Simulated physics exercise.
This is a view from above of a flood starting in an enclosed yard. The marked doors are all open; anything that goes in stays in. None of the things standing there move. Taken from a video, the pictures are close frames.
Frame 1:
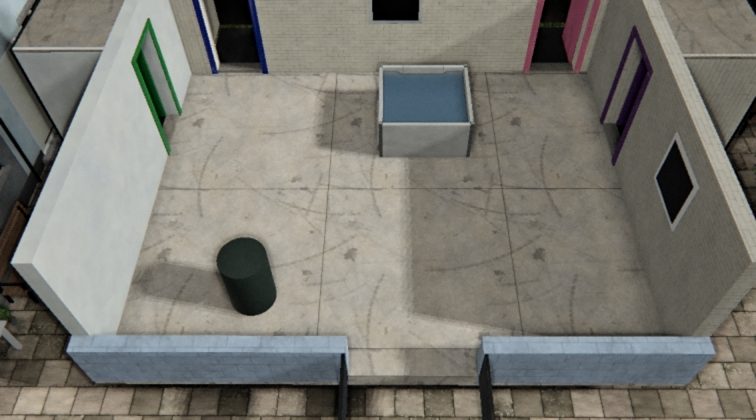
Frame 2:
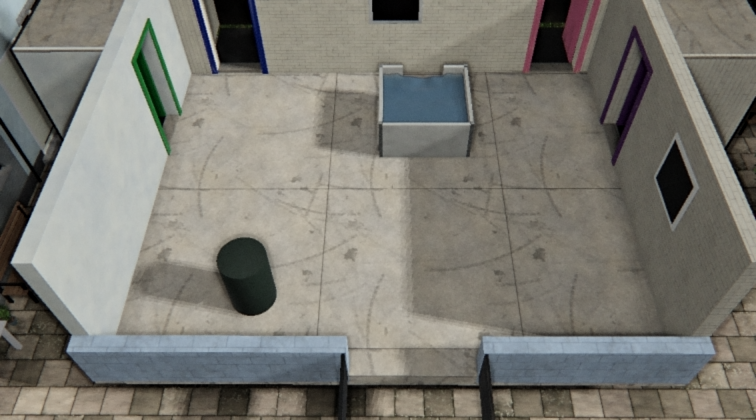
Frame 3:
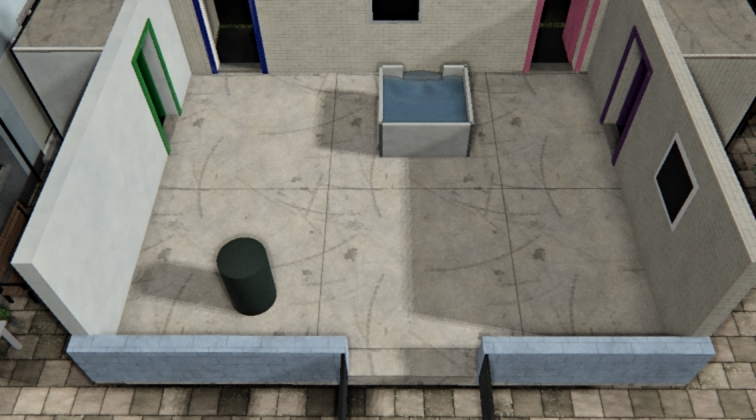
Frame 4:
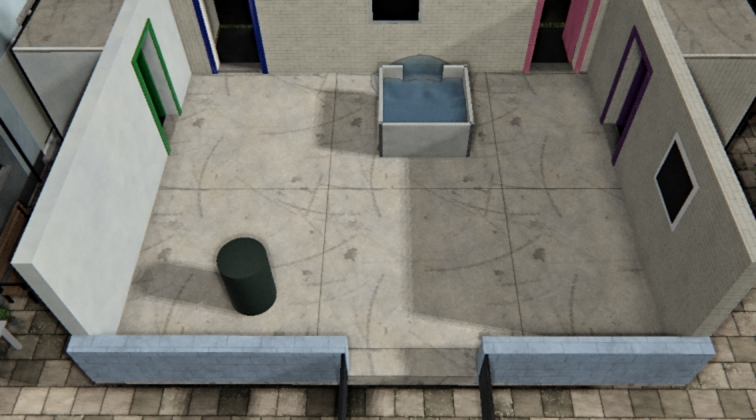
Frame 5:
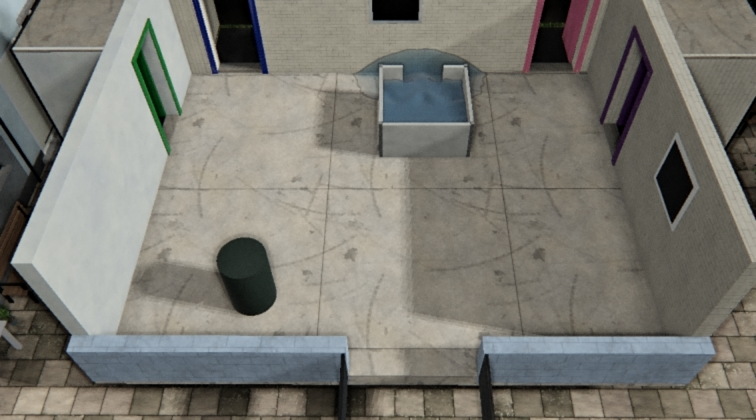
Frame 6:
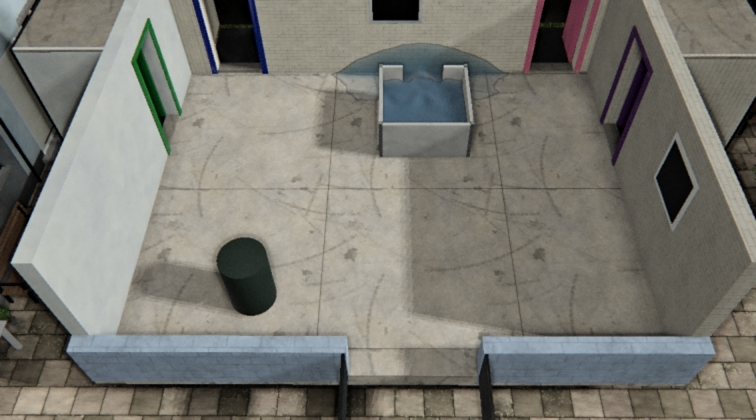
Water pours from the gap on the open tank's far side and spreads along the back wall.
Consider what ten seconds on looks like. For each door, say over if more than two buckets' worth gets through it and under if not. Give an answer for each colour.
Purple door: Too much water. Green door: Too much water. Blue door: Little enough water. Pink door: Too much water.
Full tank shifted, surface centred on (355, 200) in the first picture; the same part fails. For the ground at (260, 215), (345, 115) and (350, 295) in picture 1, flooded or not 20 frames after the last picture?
Spared, hit, spared.
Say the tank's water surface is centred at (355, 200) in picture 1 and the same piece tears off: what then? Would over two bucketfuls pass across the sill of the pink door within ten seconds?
Pink door: Exceeds the limit.
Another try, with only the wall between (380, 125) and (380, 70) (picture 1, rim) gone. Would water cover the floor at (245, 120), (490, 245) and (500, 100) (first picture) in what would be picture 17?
Taking the points in order: Swamped, unwetted and unwetted.
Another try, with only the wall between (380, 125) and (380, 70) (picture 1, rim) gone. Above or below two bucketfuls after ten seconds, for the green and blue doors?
As I see it, the green one breaks the limit and the blue one breaks the limit.
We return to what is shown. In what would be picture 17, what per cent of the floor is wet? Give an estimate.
My estimate is near 30 per cent.
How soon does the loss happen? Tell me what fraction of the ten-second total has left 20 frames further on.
Around 40 % of the total, roughly.
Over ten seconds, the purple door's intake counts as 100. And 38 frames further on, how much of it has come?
About 95 per cent.
A moment on, water covers 15 % of the floor; the purple door not reached, the green door not reached, the blue door wet at the sill, nothing in, the pink door wet at the sill, nothing in.
Next, water covers 30 % of the floor; the purple door under two buckets in, the green door wet at the sill, nothing in, the blue door wet at the sill, nothing in, the pink door wet at the sill, nothing in.
Then, water covers 40 % of the floor; the purple door over two buckets in, the green door over two buckets in, the blue door wet at the sill, nothing in, the pink door under two buckets in.
Later, water covers 60 % of the floor; the purple door over two buckets in, the green door over two buckets in, the blue door under two buckets in, the pink door over two buckets in.
In the end, water covers 85 % of the floor; the purple door over two buckets in, the green door over two buckets in, the blue door under two buckets in, the pink door over two buckets in.
